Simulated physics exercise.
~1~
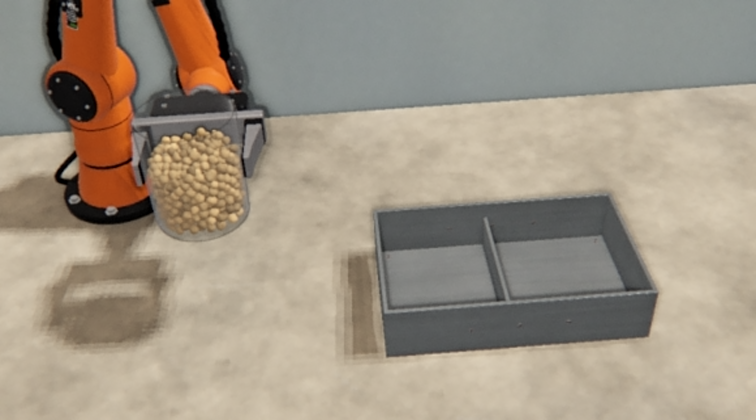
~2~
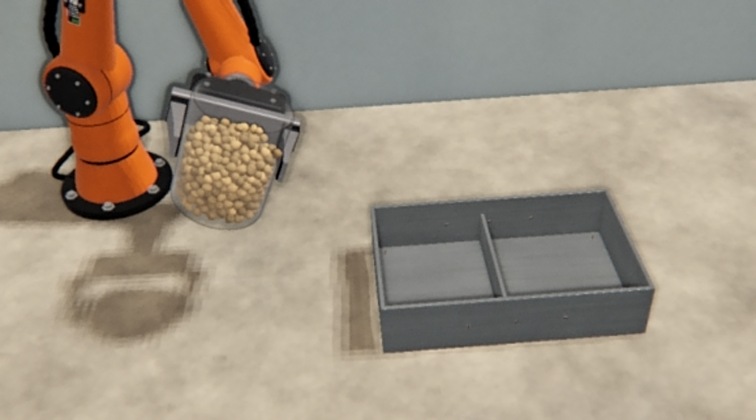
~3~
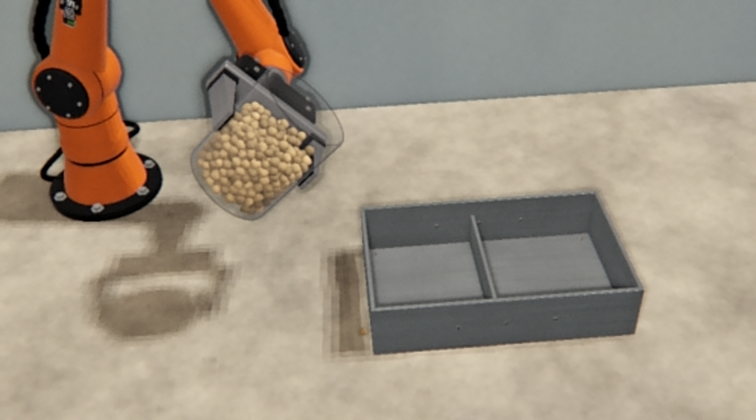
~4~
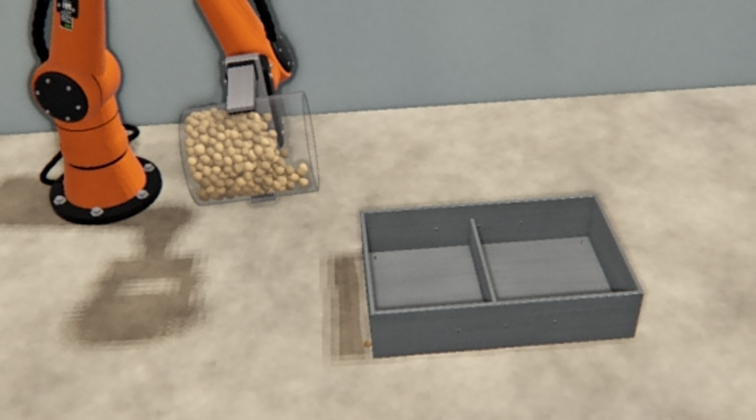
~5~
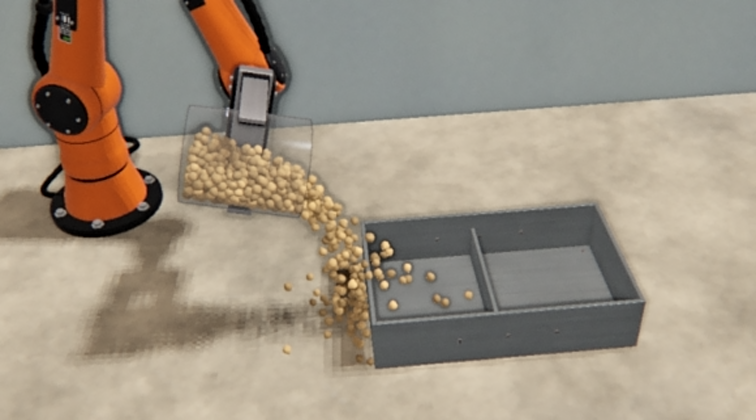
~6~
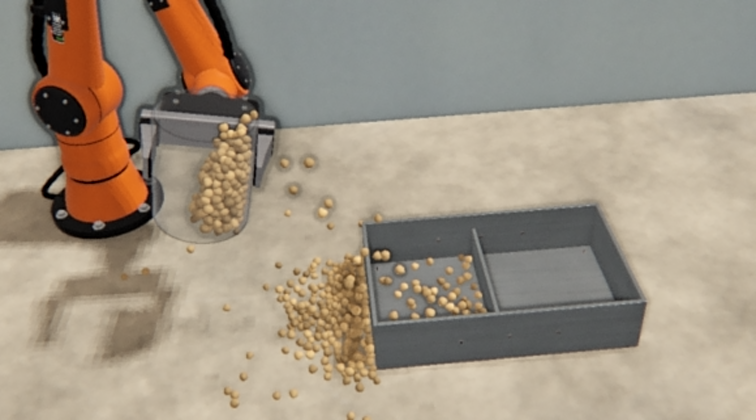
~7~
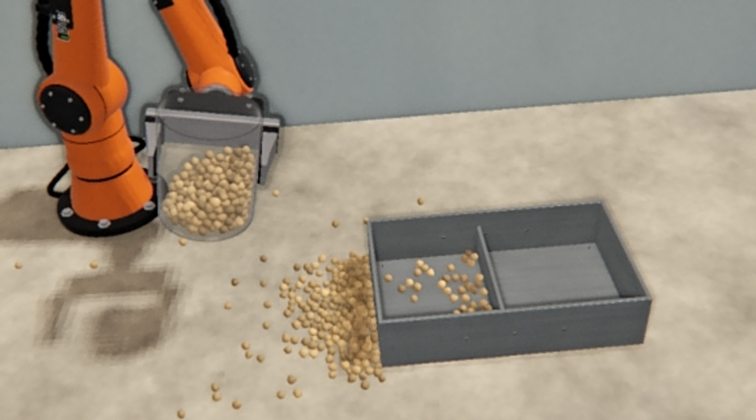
An orange robot arm at the left holds a clear cup full of tan chickpeas above a pale, mottled surface, seen from slightly above against a blue-grey wall. To the right sits an open grey box, split by a cross wall into two parts. The arm carries the cup a little to the right and tips it onto its side. Chickpeas stream out over the lip, many dropping short of the box and some landing in its left part. The arm draws back and turns the cup nearly upright, still about half full. A scattered heap rests against the box's left side, a few chickpeas lie in the left part, and the right part stays empty.
